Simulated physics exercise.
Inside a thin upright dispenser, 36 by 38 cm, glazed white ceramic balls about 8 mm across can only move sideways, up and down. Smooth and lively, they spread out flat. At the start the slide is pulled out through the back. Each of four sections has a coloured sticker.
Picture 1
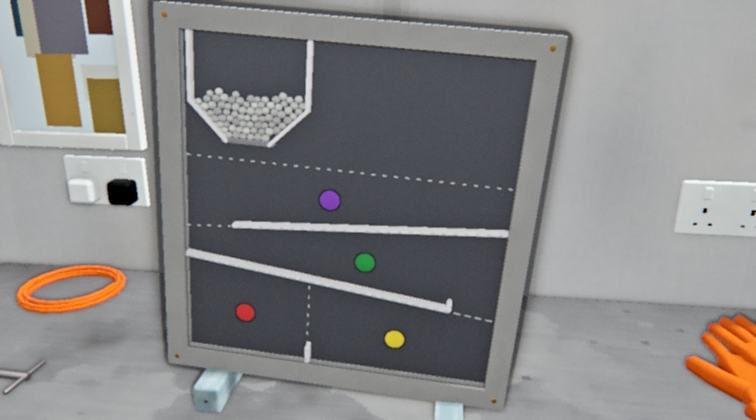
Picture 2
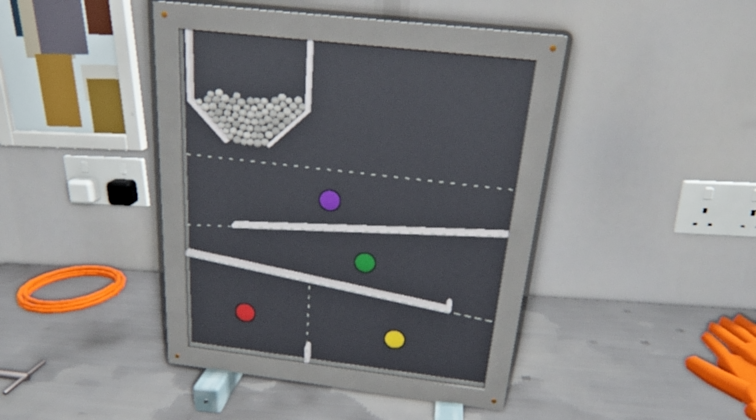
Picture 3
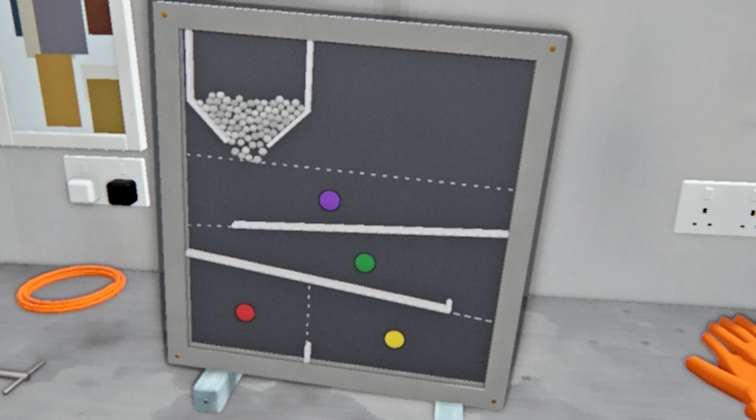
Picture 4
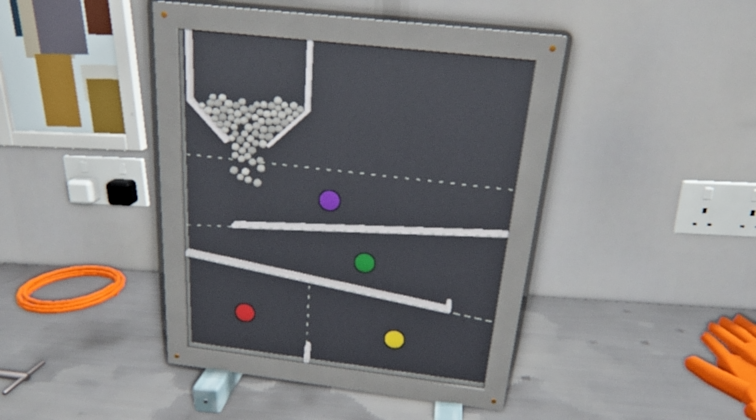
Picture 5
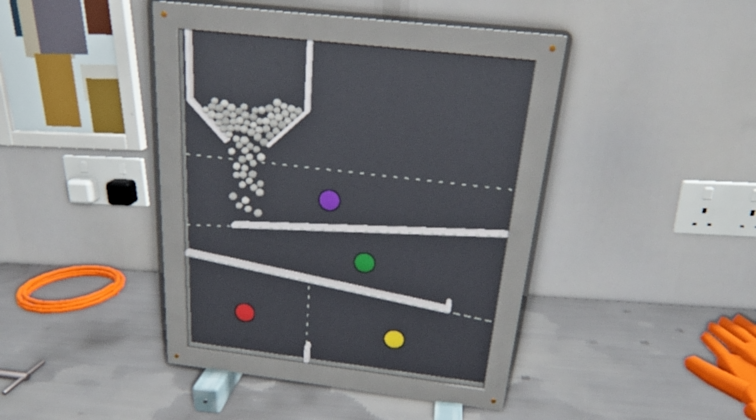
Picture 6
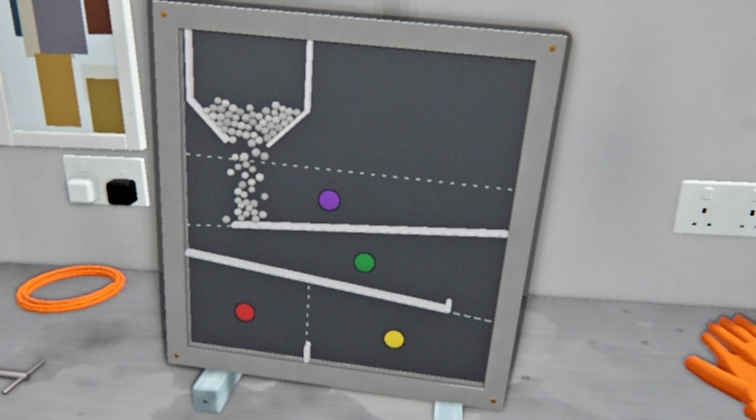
The clip opens on an upright, slightly tilted framed panel with small white balls heaped in a funnel above purple, green, red and yellow dots. Balls begin dropping from the funnel's bottom opening, stream downward left of the purple dot, and reach the left end of the upper ledge, scattering there.
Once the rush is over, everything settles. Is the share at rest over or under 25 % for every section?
Red section: Under; purple section: Over; green section: Over; yellow section: Under 25 %.
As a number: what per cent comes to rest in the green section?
About 55 per cent.
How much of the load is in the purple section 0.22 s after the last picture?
About 70 per cent.
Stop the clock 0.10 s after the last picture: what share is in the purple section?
Some 50 per cent.
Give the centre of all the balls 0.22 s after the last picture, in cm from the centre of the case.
About 10 cm left and 1 cm below.
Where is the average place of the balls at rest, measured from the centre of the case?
Some 1 cm left and 5 cm below.
Then, 0.10 s after the last picture, the balls' middle is 11 cm left of and 4 cm above the centre; purple 50 %, green 10 %.
Then, 0.22 s after the last picture, the balls' middle is 10 cm left of and 1 cm below the centre; purple 70 %, green 30 %.
Then, 0.45 s after the last picture, the balls' middle is 7 cm left of and 3 cm below the centre; purple 45 %, green 55 %.
All still 2.4 s after it, red 0 %, purple 45 %, green 55 %, yellow 0 %.
